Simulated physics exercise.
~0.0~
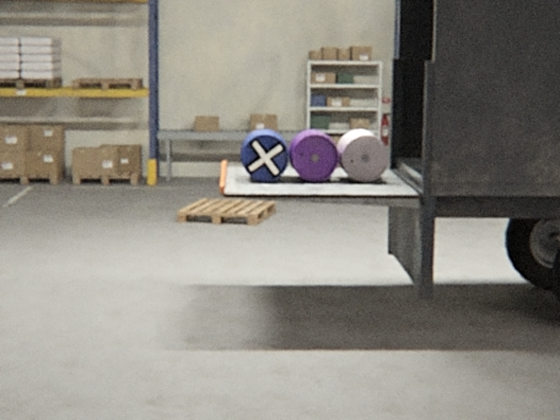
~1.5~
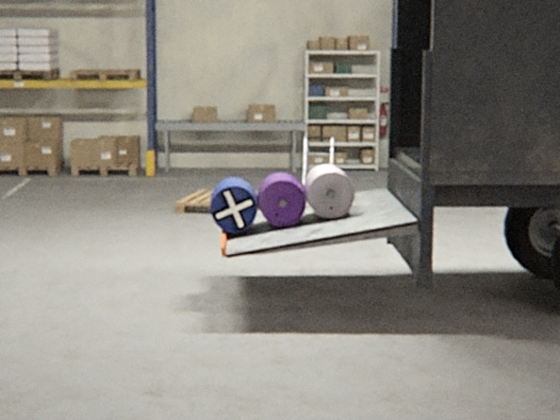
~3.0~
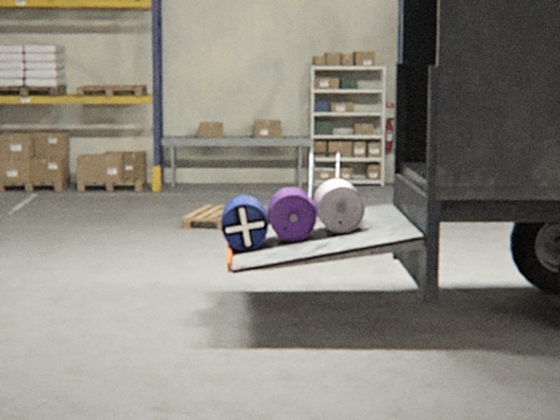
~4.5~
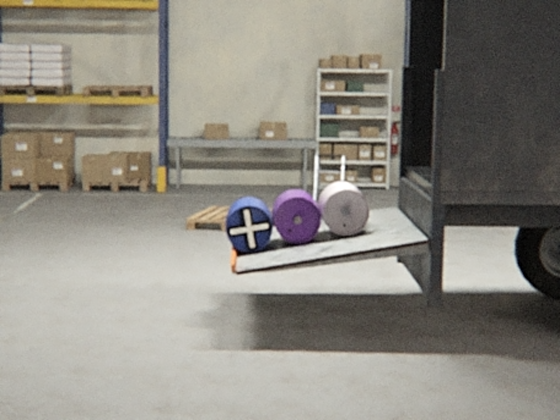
Warehouse floor, a truck's tail-lift lowering and tilting outwards, blue, purple and pale kegs rolling towards its edge and staying aboard.
